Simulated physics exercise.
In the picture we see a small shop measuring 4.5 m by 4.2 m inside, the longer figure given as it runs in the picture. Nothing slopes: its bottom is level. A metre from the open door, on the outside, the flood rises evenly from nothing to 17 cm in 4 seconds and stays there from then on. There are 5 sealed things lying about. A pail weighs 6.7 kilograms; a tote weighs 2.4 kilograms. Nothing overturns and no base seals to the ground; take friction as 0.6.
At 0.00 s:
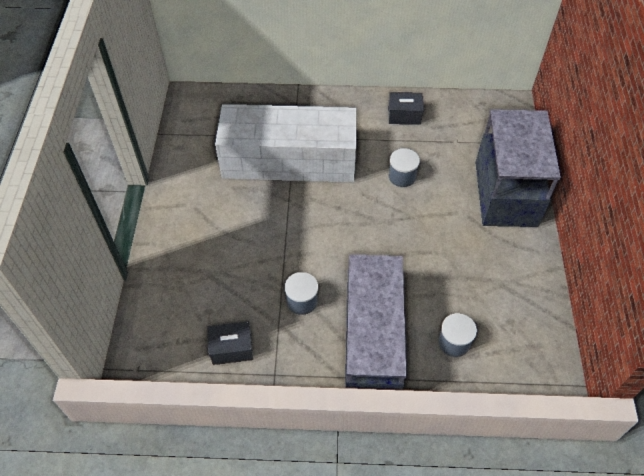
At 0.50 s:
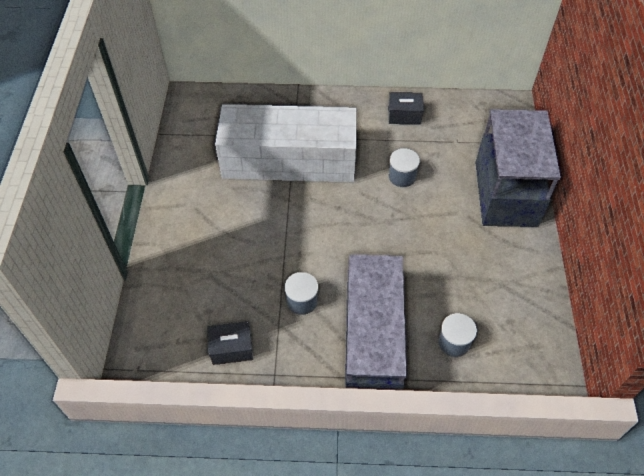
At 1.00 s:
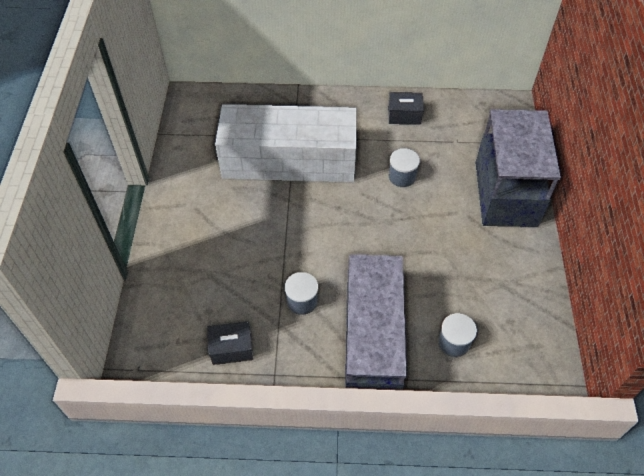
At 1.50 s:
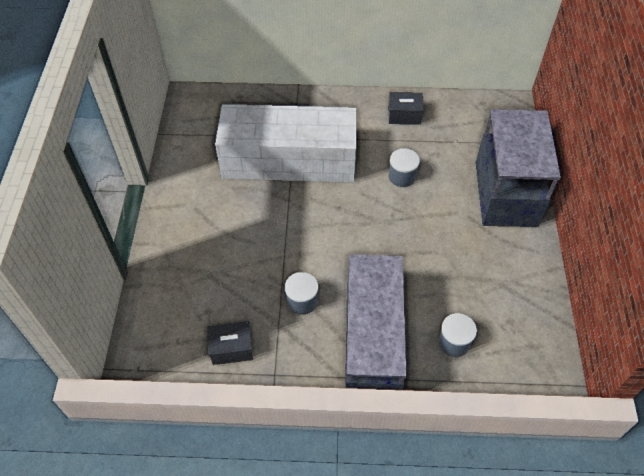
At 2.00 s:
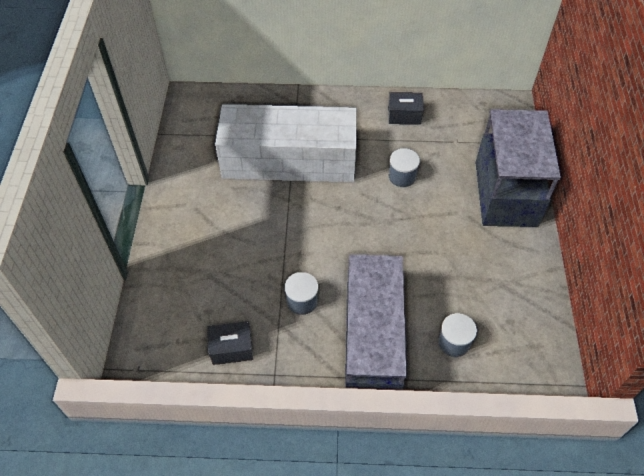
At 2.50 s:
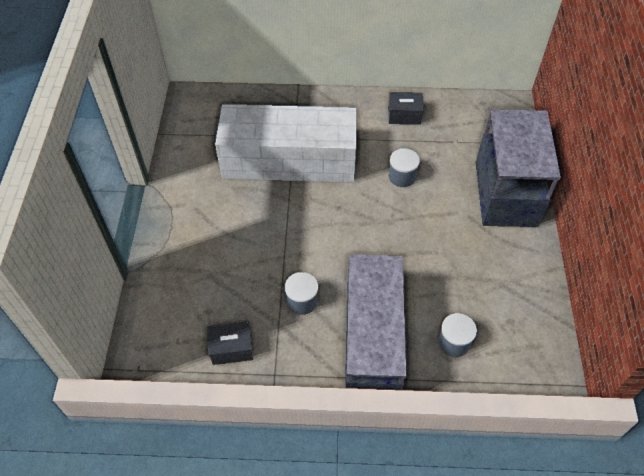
Water spreads over the pavement outside a small roofless shop, darkening it to blue, then reaches just inside the opening in the left wall, while the blocks, dark boxes and white-topped cylinders on the floor stay still.
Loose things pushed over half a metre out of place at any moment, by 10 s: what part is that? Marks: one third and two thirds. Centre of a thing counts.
The lowest of three bands.
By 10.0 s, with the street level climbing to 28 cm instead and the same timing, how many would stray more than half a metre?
That would give 4.
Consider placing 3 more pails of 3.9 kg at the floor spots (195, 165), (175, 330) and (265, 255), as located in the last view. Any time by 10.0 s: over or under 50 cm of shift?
Sequence: Below the line / below the line / above the line.
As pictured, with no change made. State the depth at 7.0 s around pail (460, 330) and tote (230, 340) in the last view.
Depth approx. 1 cm / 4 cm.
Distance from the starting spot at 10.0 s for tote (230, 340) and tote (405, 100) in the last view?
The first is 100 cm from its start, the second 10 cm.
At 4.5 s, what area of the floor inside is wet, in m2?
That flooded area is roughly 4.5 m2.
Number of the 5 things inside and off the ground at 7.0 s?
It comes to 1 of them.
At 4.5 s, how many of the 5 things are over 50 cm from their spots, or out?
At that moment it comes to 0.
After 3.5 s 0 of 5 are over 50 cm from their spots; 0 afloat.
After 4.5 s 0 of 5 are over 50 cm from their spots; 0 afloat.
After 7.0 s 0 of 5 are over 50 cm from their spots; 1 afloat.
After 10.0 s 1 of 5 are over 50 cm from their spots, and 1 have been at some point; 2 afloat.
